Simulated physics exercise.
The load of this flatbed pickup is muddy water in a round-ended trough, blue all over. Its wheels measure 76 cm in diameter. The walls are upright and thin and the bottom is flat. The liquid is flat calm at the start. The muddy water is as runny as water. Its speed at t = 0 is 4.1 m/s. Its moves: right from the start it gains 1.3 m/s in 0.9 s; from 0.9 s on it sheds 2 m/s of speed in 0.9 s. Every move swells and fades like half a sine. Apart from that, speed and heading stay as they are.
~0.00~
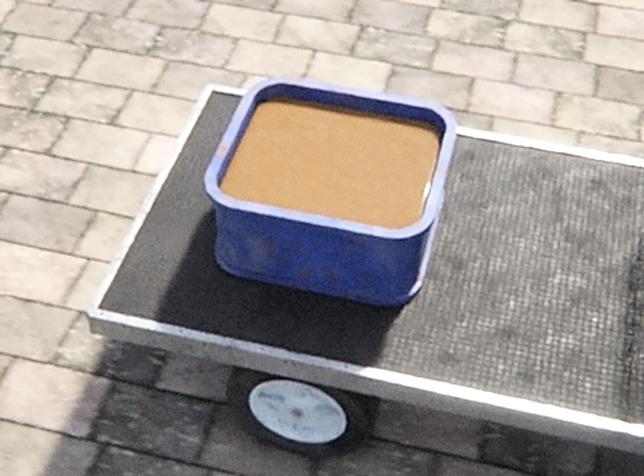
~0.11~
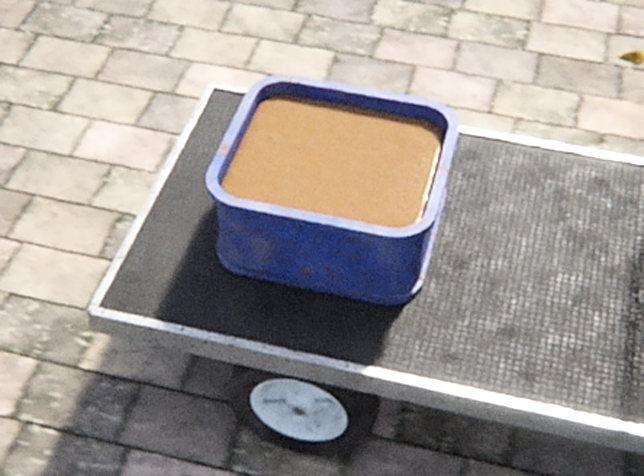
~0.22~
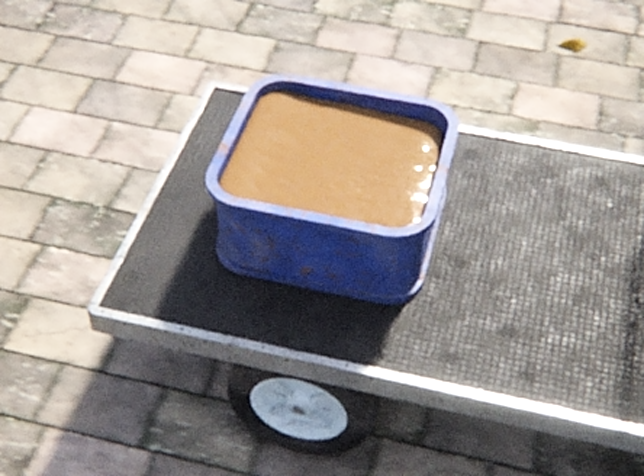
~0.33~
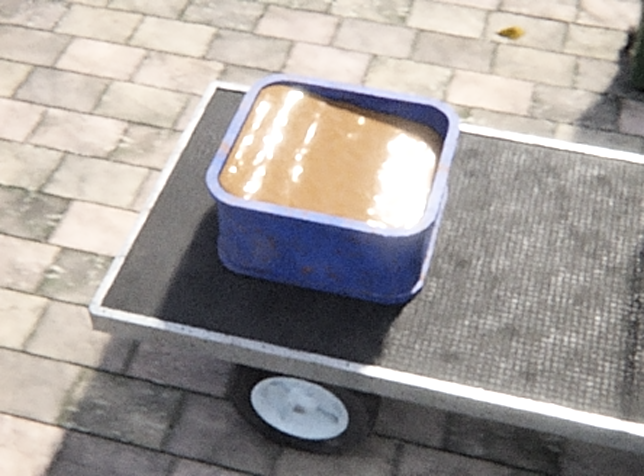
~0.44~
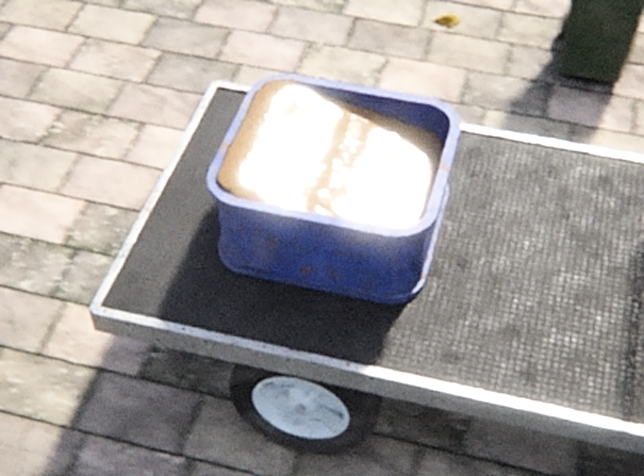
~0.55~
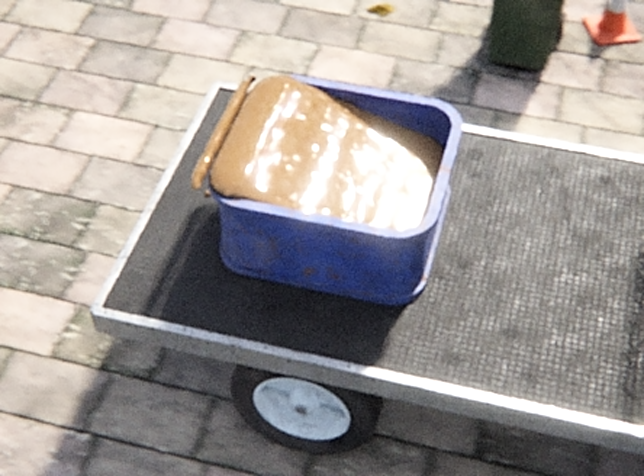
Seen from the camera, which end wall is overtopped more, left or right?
More leaves at the right one.
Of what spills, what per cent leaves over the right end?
About 70 per cent.
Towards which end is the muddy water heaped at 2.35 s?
Towards the back.
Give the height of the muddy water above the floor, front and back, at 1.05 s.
Front 38 cm, back 38 cm.
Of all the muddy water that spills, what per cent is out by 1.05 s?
Some 10 per cent by then.
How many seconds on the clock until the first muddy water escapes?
At about 0.8 s.
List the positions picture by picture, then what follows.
The first picture shows level at the front (431, 136); level at the back (270, 108); still flat; the front is on the right, levels are read along the far wall; a wheel hub at (295, 419).
The second picture shows level at the front (433, 135); level at the back (272, 106); still flat.
The third picture shows level at the front (433, 137); level at the back (272, 103); rising 2° towards the left end.
The fourth picture shows level at the front (433, 144); level at the back (272, 95); rising 9° towards the left end.
The fifth picture shows level at the front (434, 147); level at the back (273, 91); rising 12° towards the left end.
The sixth picture shows level at the front (435, 154); level at the back (274, 86); rising 17° towards the left end; a wheel hub at (299, 416).
After 1.05 s front 37 cm, middle 36 cm, back 37 cm above the floor; the loss stands at 3 per cent, over the left end, a little elsewhere.
After 1.65 s front 58 cm, middle 26 cm, back 7 cm above the floor; the loss stands at 12 per cent, mostly over the right end, some over the left end.
After 2.35 s front 17 cm, middle 24 cm, back 52 cm above the floor; the loss stands at 22 per cent, over the right end, a little elsewhere.
After 4.78 s the loss stands at 28 per cent, mostly over the right end, some over the left end; the right end has passed 20 per cent and the left end 7.
